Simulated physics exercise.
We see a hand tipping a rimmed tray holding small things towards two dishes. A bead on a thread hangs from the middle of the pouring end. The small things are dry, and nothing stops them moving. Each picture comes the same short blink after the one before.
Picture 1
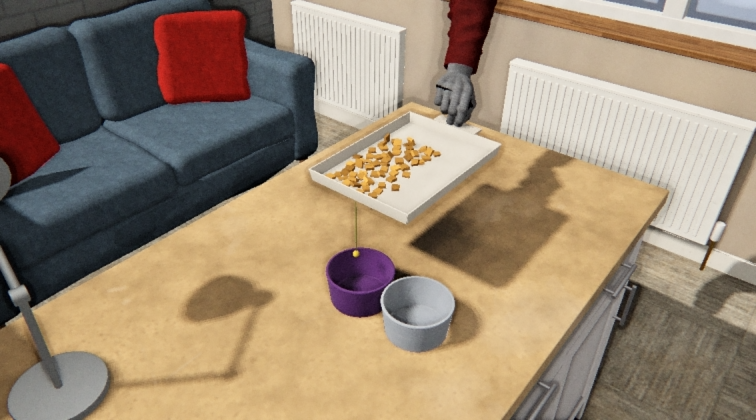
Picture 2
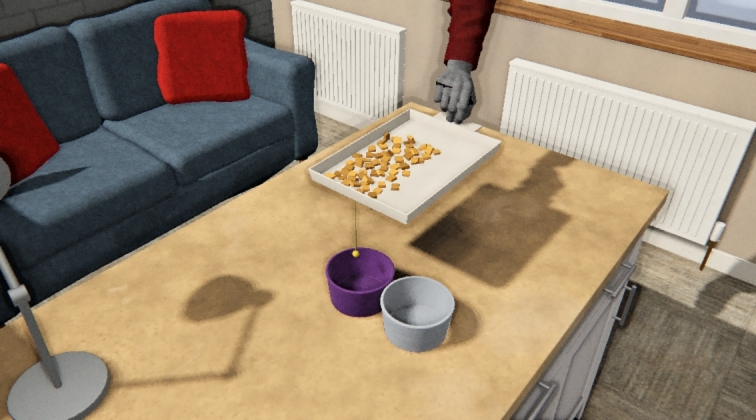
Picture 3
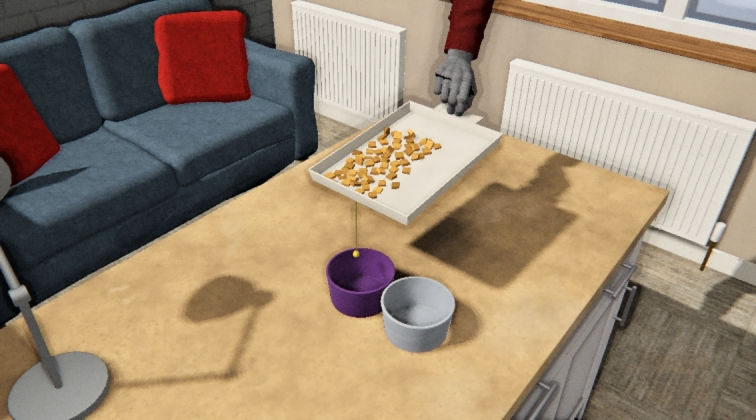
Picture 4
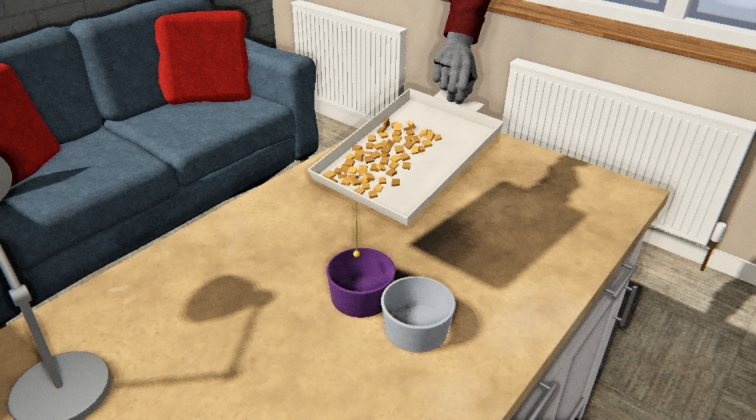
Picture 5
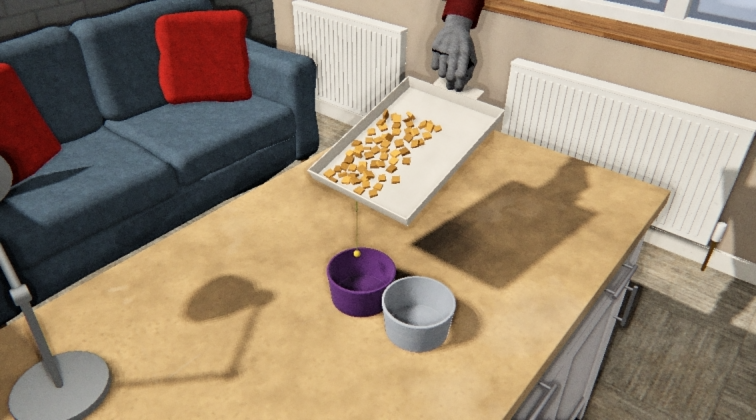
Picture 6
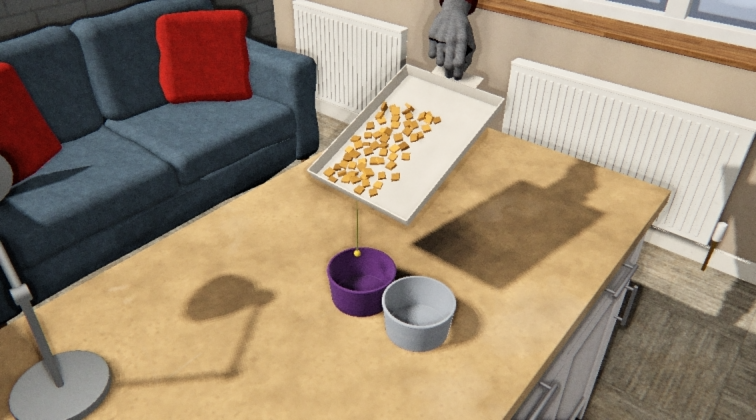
At the start, a gray hand holds a nearly level white tray of small golden-brown squares above a wooden counter, near a purple bowl and a gray bowl. The hand then gradually raises the tray's far end, steepening its slant, while the squares shift slightly and the bowls stay still.
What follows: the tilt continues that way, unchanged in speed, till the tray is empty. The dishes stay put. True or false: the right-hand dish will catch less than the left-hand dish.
True.
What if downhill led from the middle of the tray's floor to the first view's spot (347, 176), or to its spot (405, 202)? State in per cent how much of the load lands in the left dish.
Lab note: Try 1 = 0 %, try 2 = 20 %.
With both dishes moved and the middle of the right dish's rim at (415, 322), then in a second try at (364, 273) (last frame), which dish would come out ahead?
The first time the left-side one comes out ahead, the second time the right-side one.
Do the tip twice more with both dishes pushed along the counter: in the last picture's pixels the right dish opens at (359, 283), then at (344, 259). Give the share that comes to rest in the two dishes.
Result: 70 % and 20 %.
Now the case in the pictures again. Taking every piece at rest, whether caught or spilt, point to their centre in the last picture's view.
Somewhere close to (343, 312) in the last picture.
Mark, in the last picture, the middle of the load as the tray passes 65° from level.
The middle of the load sits near (355, 176).
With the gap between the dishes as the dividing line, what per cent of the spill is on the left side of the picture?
It amounts to some 100 percent.
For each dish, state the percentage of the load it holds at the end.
Left dish: 30 %, right dish: 10 %.
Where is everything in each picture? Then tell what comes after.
The first picture shows corners of the pouring end at (312, 169) and (407, 213), level; middle of the load at (376, 164), cereal squares; left dish at (339, 298); right dish at (396, 332); bead on its thread at (356, 254).
The second picture shows corners of the pouring end at (312, 169) and (407, 213), level; middle of the load at (376, 163).
The third picture shows corners of the pouring end at (312, 169) and (406, 214), tipped barely, level across its low end; middle of the load at (376, 160).
The fourth picture shows corners of the pouring end at (311, 169) and (406, 215), tipped a little, level across its low end; middle of the load at (376, 155).
The fifth picture shows corners of the pouring end at (311, 169) and (406, 216), tipped clearly, level across its low end; middle of the load at (376, 150).
The sixth picture shows corners of the pouring end at (310, 169) and (406, 218), tipped clearly, level across its low end; middle of the load at (375, 146); left dish at (340, 298); right dish at (397, 332).
Soon after the last picture, tray tipped steeply; all on the tray.
A little later, tray tipped past a quarter turn; most on the tray; a stray few in the right dish; a small part in the left dish; a small part outside both; a stray few in the air.
Later still, tray tipped past a quarter turn; a small part in the right dish; about a third in the left dish; about half outside both; a stray few in the air.
At rest, tray tipped past a quarter turn; a small part in the right dish; about a third in the left dish; about half outside both; a stray few in the air.
